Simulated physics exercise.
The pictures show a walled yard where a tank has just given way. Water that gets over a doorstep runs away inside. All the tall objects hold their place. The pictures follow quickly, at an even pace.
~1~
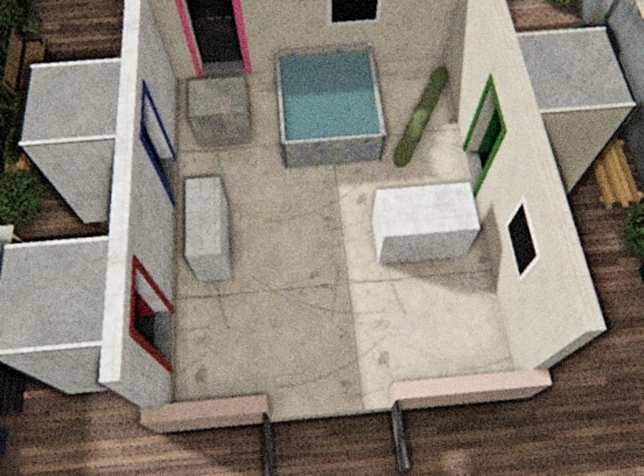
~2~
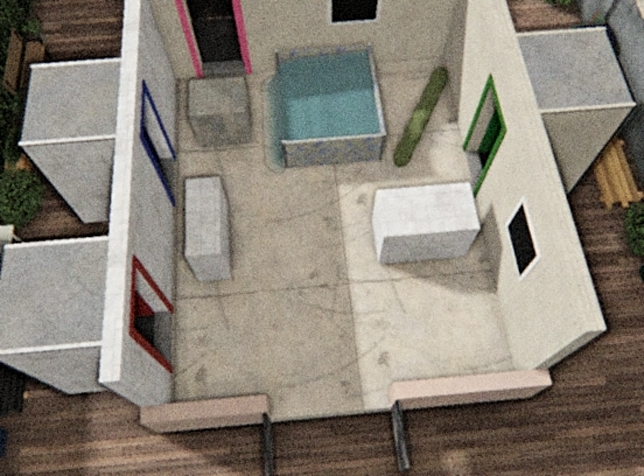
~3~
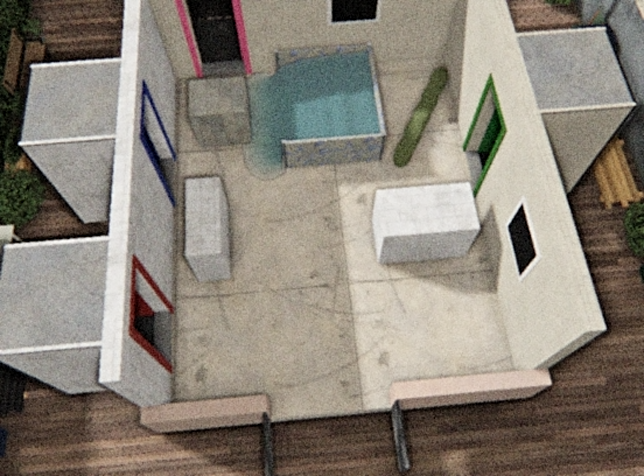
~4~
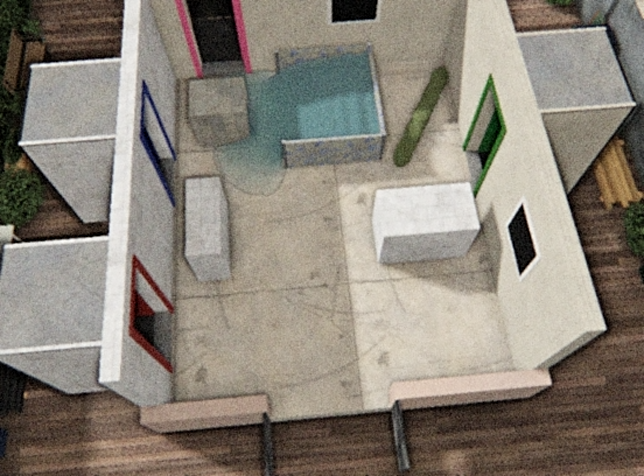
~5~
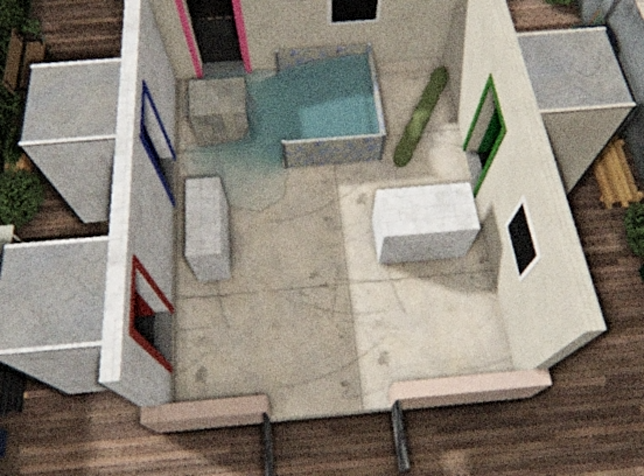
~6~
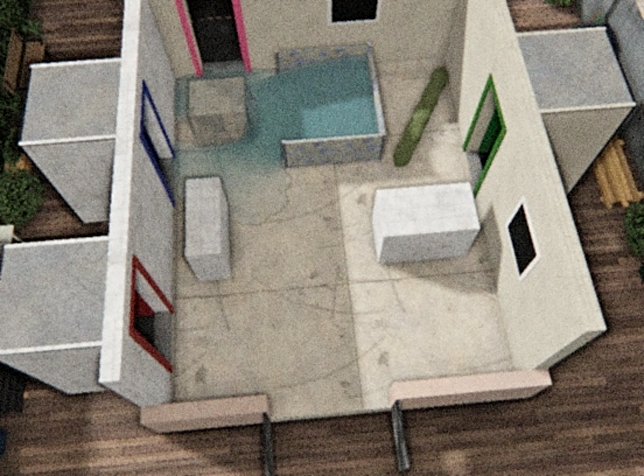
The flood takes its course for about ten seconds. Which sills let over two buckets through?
One by one: The pink door lets in a lot; the red door admits no more than that; the green door admits no more than that; the blue door lets in a lot.
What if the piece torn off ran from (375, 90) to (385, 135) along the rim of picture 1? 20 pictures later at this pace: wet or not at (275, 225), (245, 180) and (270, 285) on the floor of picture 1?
In turn: Under water, clear, wet.
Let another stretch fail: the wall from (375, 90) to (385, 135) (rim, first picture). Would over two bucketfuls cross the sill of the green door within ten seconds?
In short: Green is over.
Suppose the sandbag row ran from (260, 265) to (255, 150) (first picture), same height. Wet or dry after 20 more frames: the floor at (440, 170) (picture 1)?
There: Not flooded.
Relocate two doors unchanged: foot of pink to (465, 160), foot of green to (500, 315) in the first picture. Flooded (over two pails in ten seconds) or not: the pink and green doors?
Then: The pink door is under; the green door lets more in.
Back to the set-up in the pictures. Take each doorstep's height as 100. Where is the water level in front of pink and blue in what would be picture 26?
About 150 and 150 per cent.
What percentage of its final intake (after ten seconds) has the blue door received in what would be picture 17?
Roughly 65 per cent.
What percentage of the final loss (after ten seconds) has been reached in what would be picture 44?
Close to 80 %.
A moment on, water covers 20 % of the floor; the pink door over two buckets in, the red door not reached, the green door not reached, the blue door over two buckets in.
Next, water covers 35 % of the floor; the pink door far over two buckets in, the red door wet at the sill, nothing in, the green door not reached, the blue door far over two buckets in.
Then, water covers 50 % of the floor; the pink door far over two buckets in, the red door wet at the sill, nothing in, the green door not reached, the blue door far over two buckets in.
Later, water covers 70 % of the floor; the pink door far over two buckets in, the red door wet at the sill, nothing in, the green door not reached, the blue door far over two buckets in.
In the end, water covers 90 % of the floor; the pink door far over two buckets in, the red door wet at the sill, nothing in, the green door wet at the sill, nothing in, the blue door far over two buckets in.
